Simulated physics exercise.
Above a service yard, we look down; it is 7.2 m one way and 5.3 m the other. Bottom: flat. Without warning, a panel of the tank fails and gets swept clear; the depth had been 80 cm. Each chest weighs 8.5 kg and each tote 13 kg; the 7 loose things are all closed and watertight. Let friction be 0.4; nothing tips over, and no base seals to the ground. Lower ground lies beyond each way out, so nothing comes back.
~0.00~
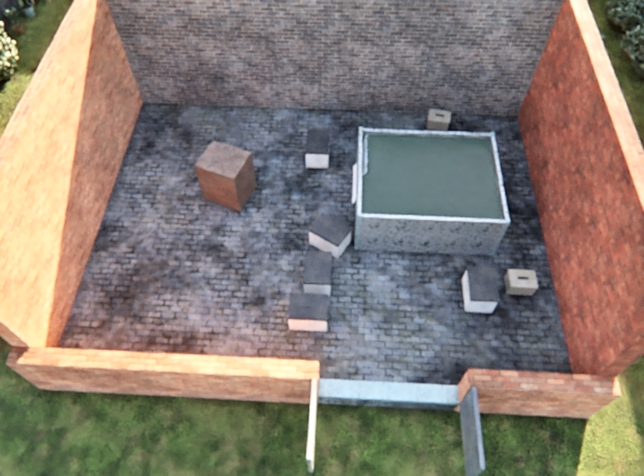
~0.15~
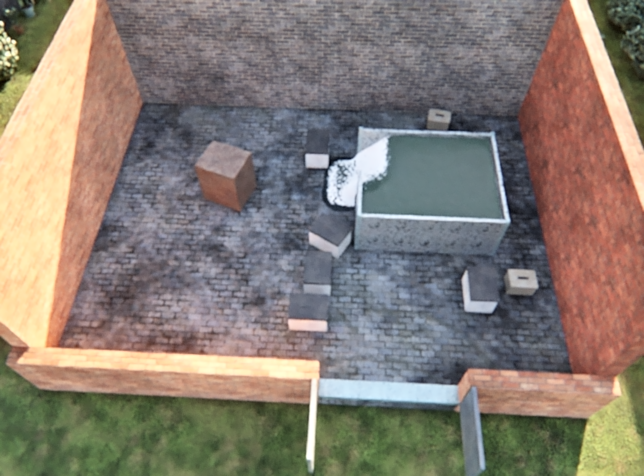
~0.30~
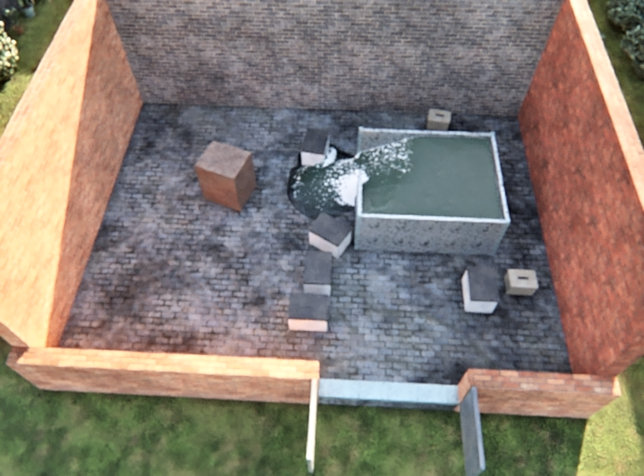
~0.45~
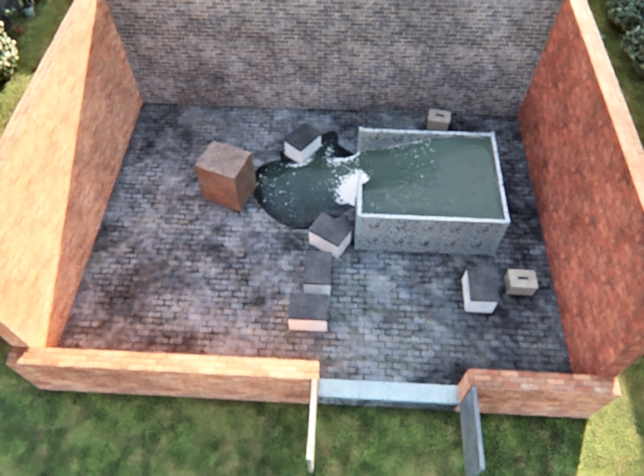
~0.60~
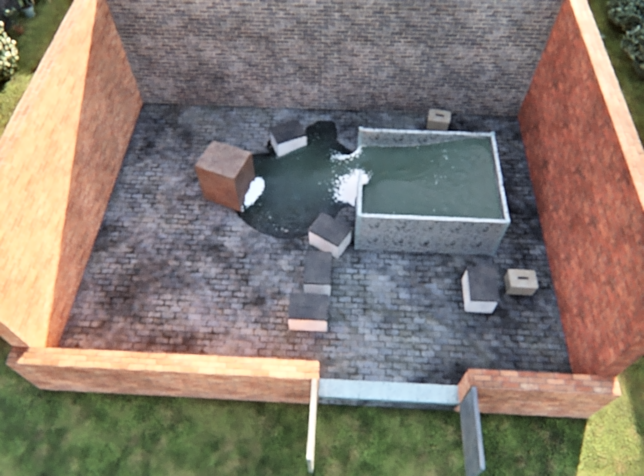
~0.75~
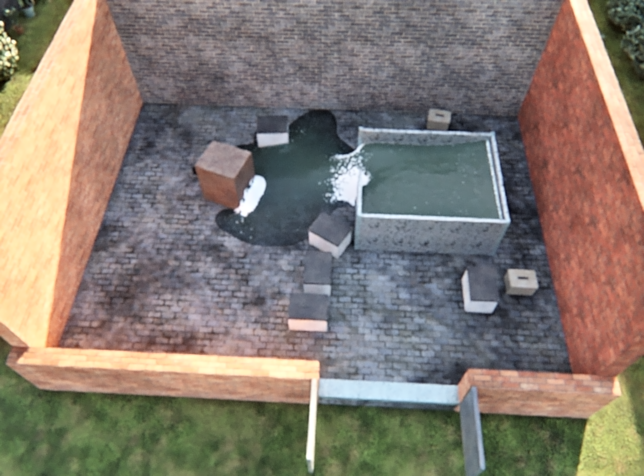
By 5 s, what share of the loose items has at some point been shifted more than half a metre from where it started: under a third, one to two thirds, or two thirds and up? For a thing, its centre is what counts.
My bet is the share falls short of a third.
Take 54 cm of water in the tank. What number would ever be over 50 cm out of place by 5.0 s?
In that case the number is 1.
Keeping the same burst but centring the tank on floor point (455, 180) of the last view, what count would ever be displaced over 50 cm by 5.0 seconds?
The count would be 1.
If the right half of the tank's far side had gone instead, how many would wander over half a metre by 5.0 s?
So the tally would be 4.
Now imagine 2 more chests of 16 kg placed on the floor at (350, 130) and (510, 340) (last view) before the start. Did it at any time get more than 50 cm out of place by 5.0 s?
Taking them in turn, the first is below the mark and the second below the mark.
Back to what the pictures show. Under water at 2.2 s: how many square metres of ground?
Around 22 m2 of it.
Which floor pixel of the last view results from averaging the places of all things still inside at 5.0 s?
They average out to somewhere around (374, 262).
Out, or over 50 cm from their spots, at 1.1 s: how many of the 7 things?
By then the count is 1.
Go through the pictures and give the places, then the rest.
The first frame shows a chest at (318, 141) rests on the ground; a chest at (318, 267) rests on the ground; 3.5 m2 under water; 0 of 7 have shifted.
The second frame shows a chest at (318, 141), on the bottom; a chest at (318, 267), on the bottom; 4.1 m2 under water; 0 of 7 have shifted.
The third frame shows a chest at (315, 140), on the bottom, 4 cm from its start; a chest at (318, 267) rests on the ground; water covers 4.9 m2; 0 of 7 have shifted.
The fourth frame shows a chest at (303, 136) rests on the ground, 28 cm from its start; a chest at (318, 267) rests on the ground; water covers 6.0 m2; 1 of 7 have shifted.
The fifth frame shows a chest at (288, 131) rests on the ground, 58 cm from its start; a chest at (318, 267) rests on the ground; 7.2 m2 under water; 1 of 7 have shifted.
The sixth frame shows a chest at (272, 124), on the bottom, 91 cm from its start; a chest at (318, 267) rests on the ground; water covers 8.6 m2; 1 of 7 have shifted.
After 1.1 s 1 of 7 are over 50 cm from their spots; 0 afloat.
After 2.2 s 1 of 7 are over 50 cm from their spots; 1 afloat.
After 3.5 s 1 of 7 are over 50 cm from their spots; 1 afloat.
After 5.0 s 1 of 7 are over 50 cm from their spots, and 1 have been at some point; 1 afloat.
